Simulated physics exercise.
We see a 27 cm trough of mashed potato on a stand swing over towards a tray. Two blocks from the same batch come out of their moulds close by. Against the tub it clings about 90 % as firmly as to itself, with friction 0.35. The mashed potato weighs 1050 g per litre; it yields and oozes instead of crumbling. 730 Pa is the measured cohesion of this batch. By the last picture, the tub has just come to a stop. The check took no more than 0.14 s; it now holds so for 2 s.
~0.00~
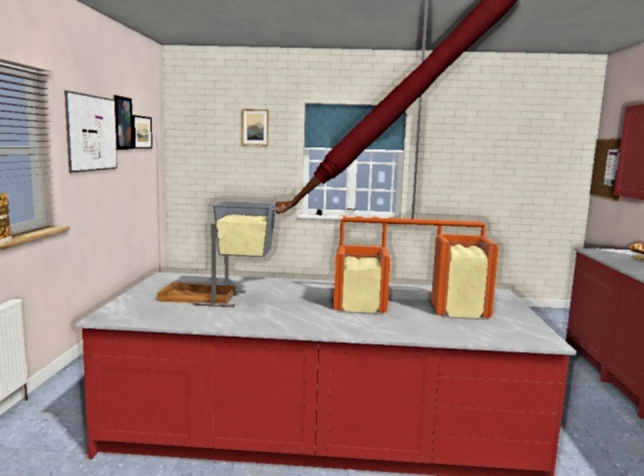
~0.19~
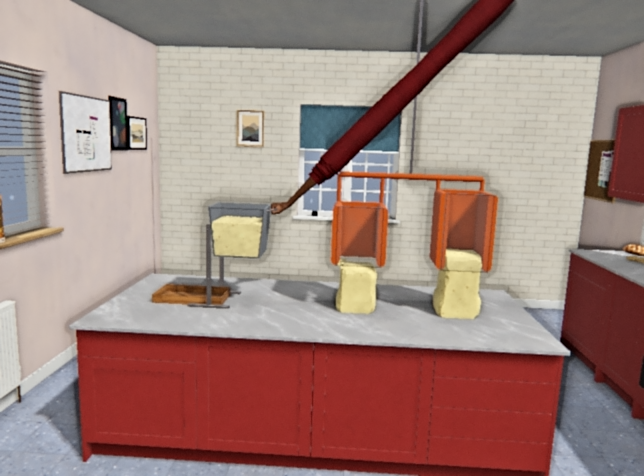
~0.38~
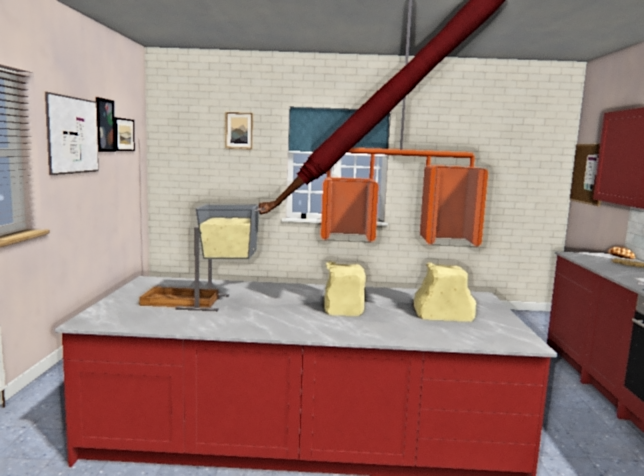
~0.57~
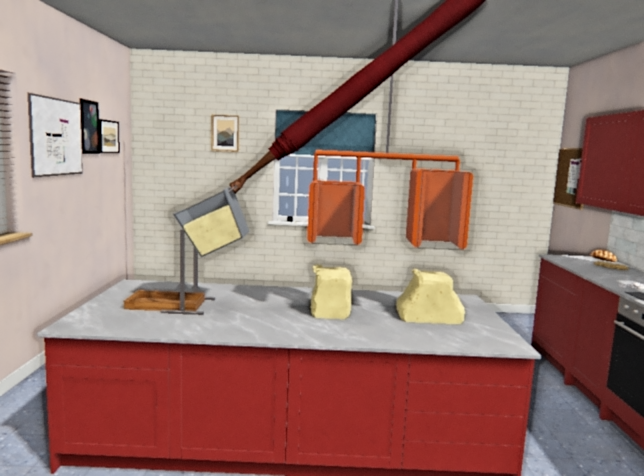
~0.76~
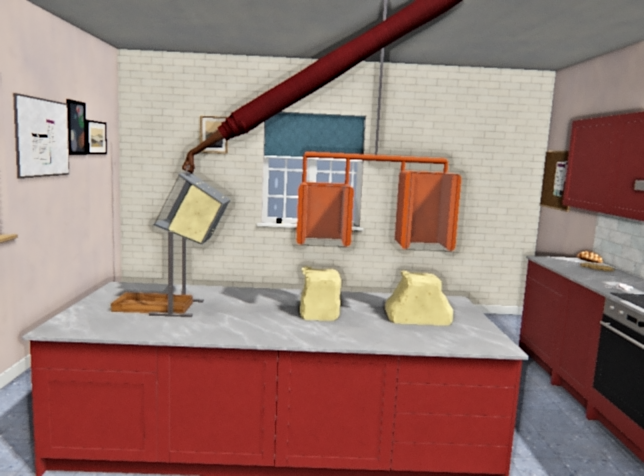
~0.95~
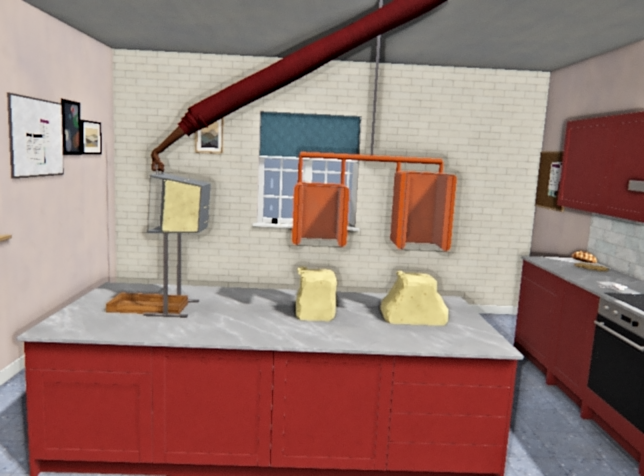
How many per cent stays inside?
100 %.
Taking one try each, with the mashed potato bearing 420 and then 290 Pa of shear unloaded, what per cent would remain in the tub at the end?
First try roughly 60 per cent, second try roughly 50 per cent.
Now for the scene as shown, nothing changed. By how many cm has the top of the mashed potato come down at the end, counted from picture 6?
0 cm or so.
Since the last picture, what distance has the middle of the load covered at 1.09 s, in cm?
Roughly 0 centimetres.
By 1.09 s, the tub is at 87 degrees and holds 100 %.
By 1.26 s, the tub is at 87 degrees and holds 100 %.
By 1.43 s, the tub is at 87 degrees and holds 100 %.
By 1.60 s, the tub is at 87 degrees and holds 100 %.
By 2.95 s, at the end, the tub is at 87 degrees and holds 100 %.
